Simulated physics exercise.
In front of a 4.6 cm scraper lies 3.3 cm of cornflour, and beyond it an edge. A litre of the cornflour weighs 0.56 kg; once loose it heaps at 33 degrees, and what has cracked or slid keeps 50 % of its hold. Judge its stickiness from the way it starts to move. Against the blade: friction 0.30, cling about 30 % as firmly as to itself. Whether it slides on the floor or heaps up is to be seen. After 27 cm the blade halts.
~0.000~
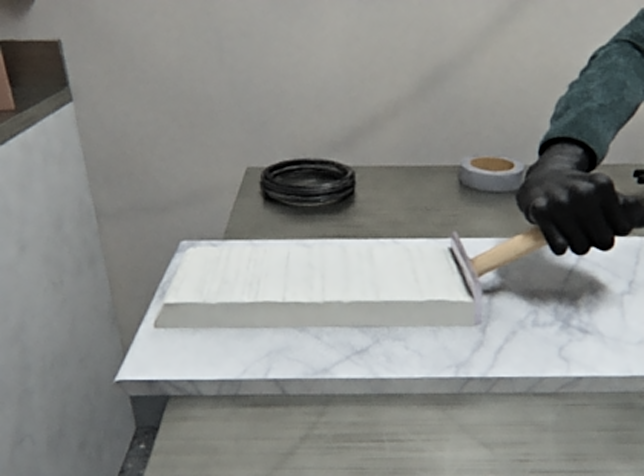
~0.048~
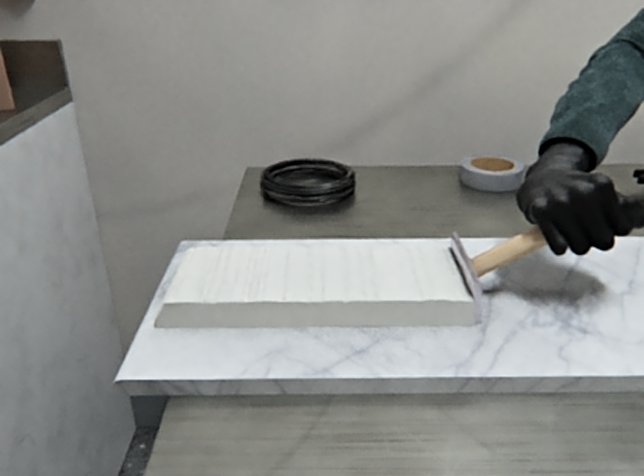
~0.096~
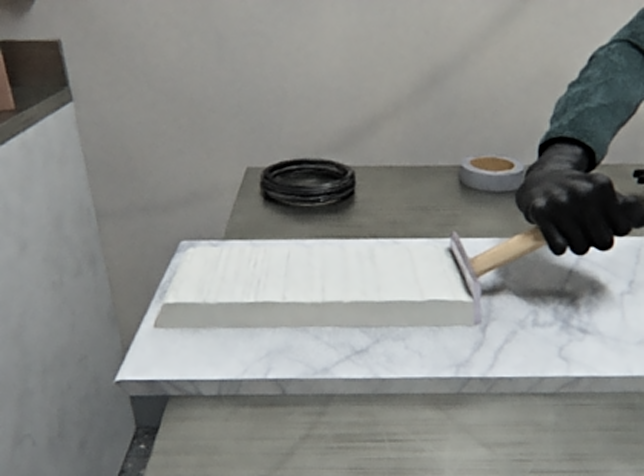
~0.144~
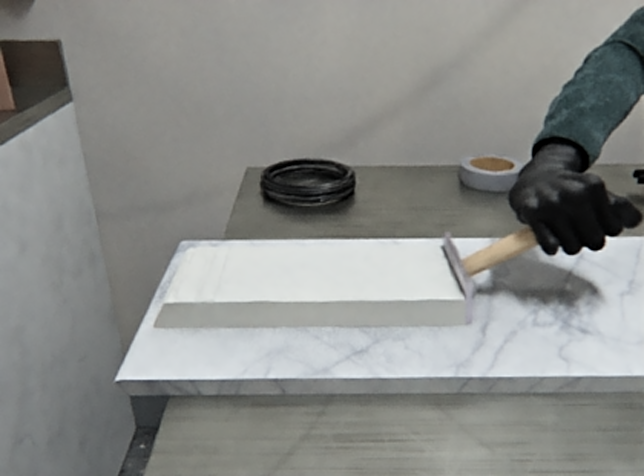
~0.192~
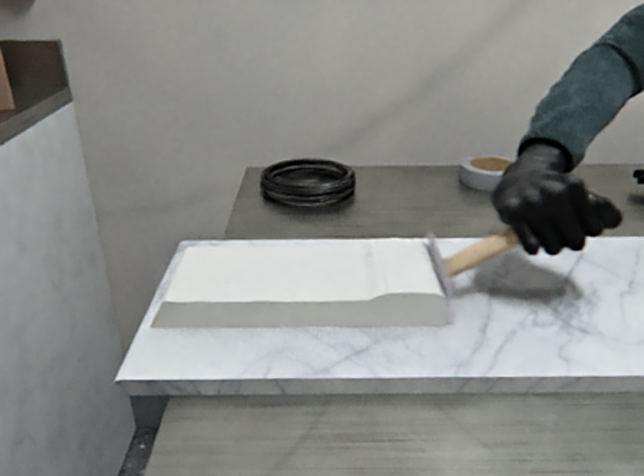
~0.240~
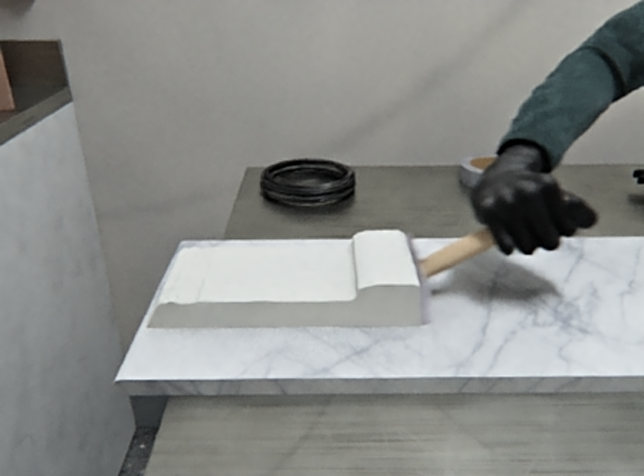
In the video, a black-gloved hand holds a wooden-handled scraper still against a flat slab of white powder on a marble board, then pushes it left, and the powder bunches into a raised mound beside the blade.
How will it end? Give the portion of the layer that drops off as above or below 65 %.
It comes out below 65 %.
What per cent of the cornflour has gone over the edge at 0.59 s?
Near 30 %.
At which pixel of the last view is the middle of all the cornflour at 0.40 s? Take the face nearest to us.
Around (223, 313).
By 0.40 s, 0 % has gone over the edge.
By 0.59 s, 28 % has gone over the edge.
By 0.79 s, 57 % has gone over the edge.
By 0.98 s, 57 % has gone over the edge.
By 1.04 s, at the end, 57 % has gone over the edge.
